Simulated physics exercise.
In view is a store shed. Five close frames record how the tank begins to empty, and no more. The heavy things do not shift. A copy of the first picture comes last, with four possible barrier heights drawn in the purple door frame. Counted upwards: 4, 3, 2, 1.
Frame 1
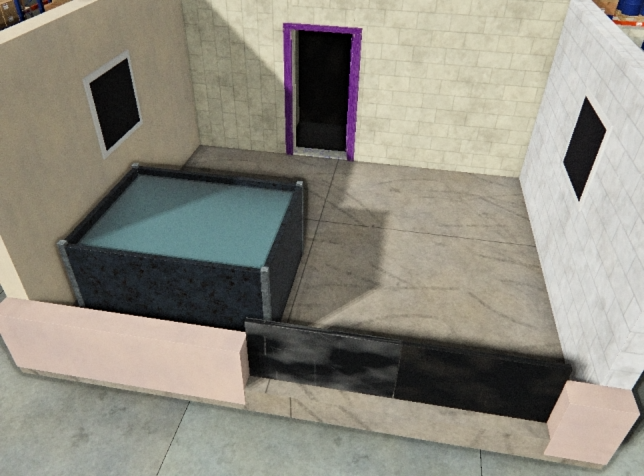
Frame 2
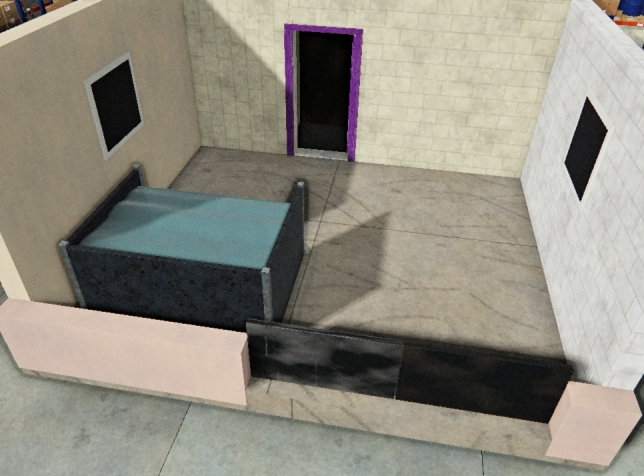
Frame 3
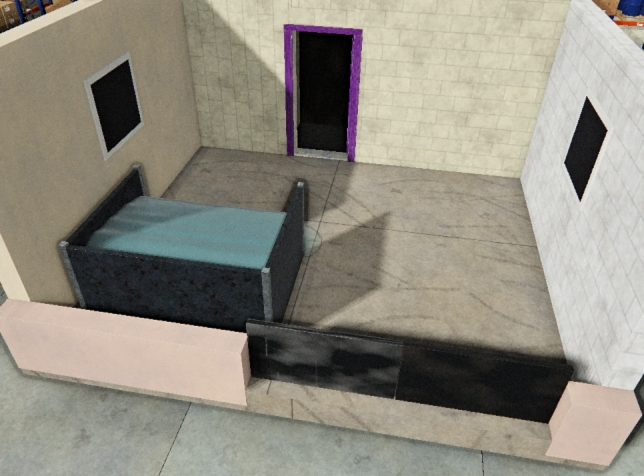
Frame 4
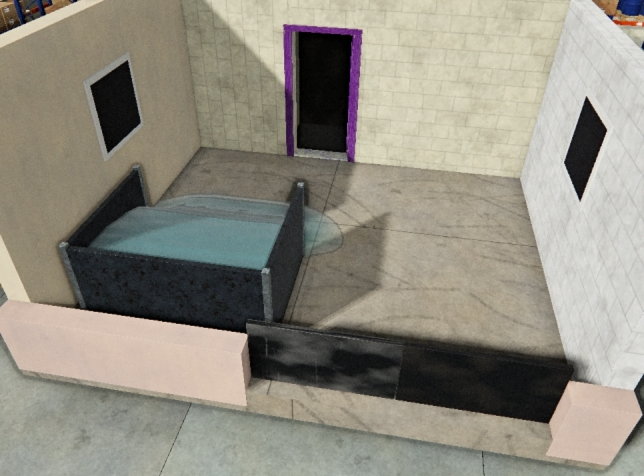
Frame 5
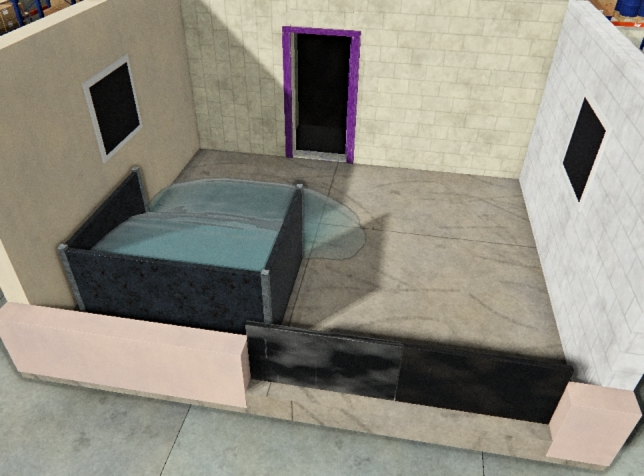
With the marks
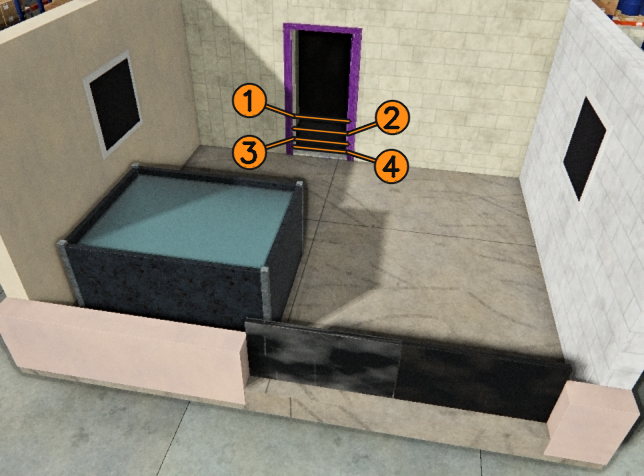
A small walled enclosure with a concrete floor, open at the top, is seen from above and in front by a still camera. A dark tank of blue-green water sits at the left, with a purple-framed doorway at the back, dark windows in the side walls and a low black gate between pink walls in front. The tank's rear side drops away, and the water slumps backward, then spreads rightward across the floor in a thin, rounded sheet.
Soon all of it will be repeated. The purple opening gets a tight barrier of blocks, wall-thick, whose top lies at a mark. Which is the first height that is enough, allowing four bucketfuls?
I would pick line 2.
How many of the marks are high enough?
Two of them.
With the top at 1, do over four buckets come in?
No.
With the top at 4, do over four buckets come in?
Yes, that goes wrong.
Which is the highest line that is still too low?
Here it is line 3.
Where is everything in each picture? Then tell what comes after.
Water in the tank at rest, its middle at (193, 218); foot of the purple doorway at (320, 157); shut gate at (400, 352).
Water covers 3 % of the ground, its front hidden from here.
Water covers 7 % of the ground, its front hidden from here.
Water covers 13 % of the ground and shows as far out as (333, 227).
Water covers 21 % of the ground and shows as far out as (349, 213).
On the marked copy, 1 at (321, 118); 2 at (320, 131); 3 at (320, 141); 4 at (320, 149); from the bottom up 4, 3, 2, 1.
With 1, nothing gets over.
With 2, a bucket or two gets in.
With 3, about 13 bucketfuls get in.
With 4, dozens of bucketfuls pour in.
